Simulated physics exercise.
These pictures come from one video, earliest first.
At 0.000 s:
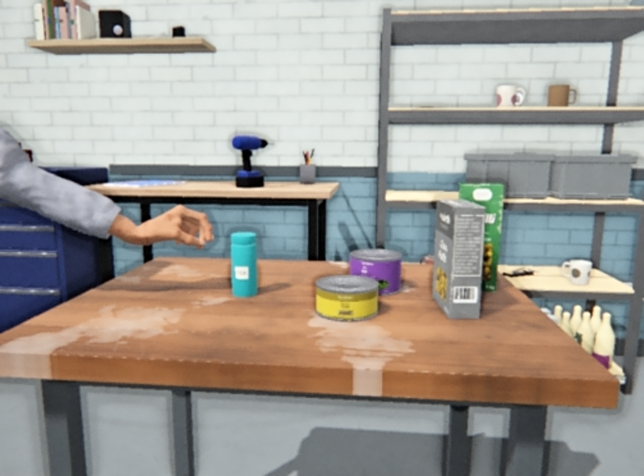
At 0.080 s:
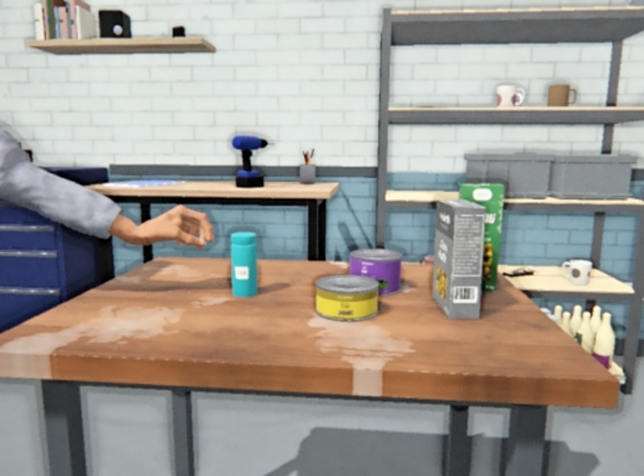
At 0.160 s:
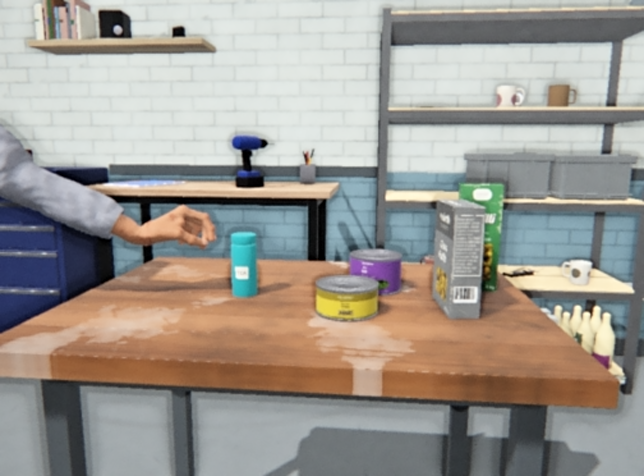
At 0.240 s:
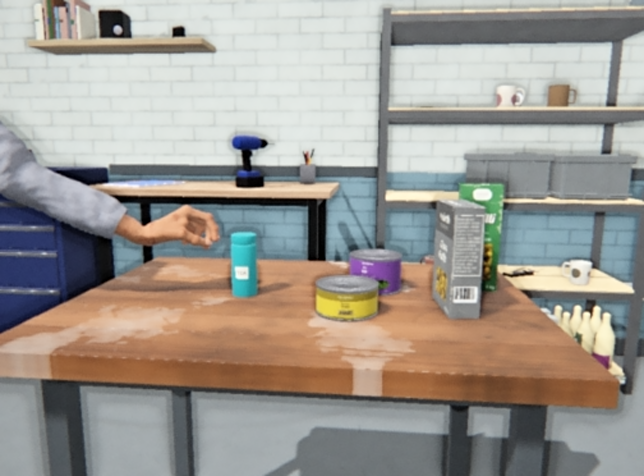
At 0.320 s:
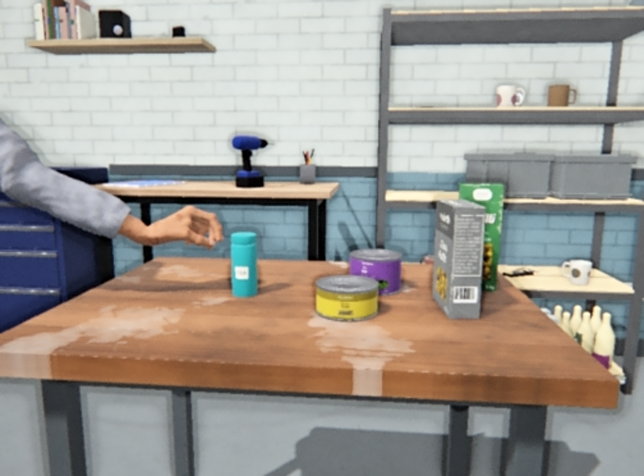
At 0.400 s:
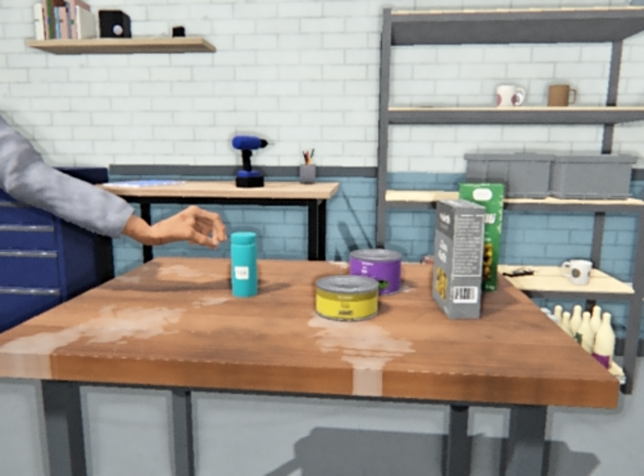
A hand reached in from the left and edged slightly right, closer to a turquoise shaker on a wooden table, while the shaker, two cans and the boxes beside them stayed still.
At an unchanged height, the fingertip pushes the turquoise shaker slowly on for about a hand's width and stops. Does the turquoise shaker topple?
Yes.
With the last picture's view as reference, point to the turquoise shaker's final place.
It finishes at around (289, 284).
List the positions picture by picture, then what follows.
Turquoise shaker (244, 265), in the first picture.
Turquoise shaker (244, 265), in the second picture.
Turquoise shaker (244, 265), in the third picture.
Turquoise shaker (244, 265), in the fourth picture.
Turquoise shaker (244, 265), in the fifth picture.
Turquoise shaker (244, 265), in the sixth picture.
By 1.10 s, turquoise shaker tilted by 24° near (258, 263).
By 1.40 s, turquoise shaker on its side near (289, 284).
When it is over (2.5 s), lying over on the table, turquoise shaker. End places, in pixels of the last picture, turquoise shaker near (290, 283).
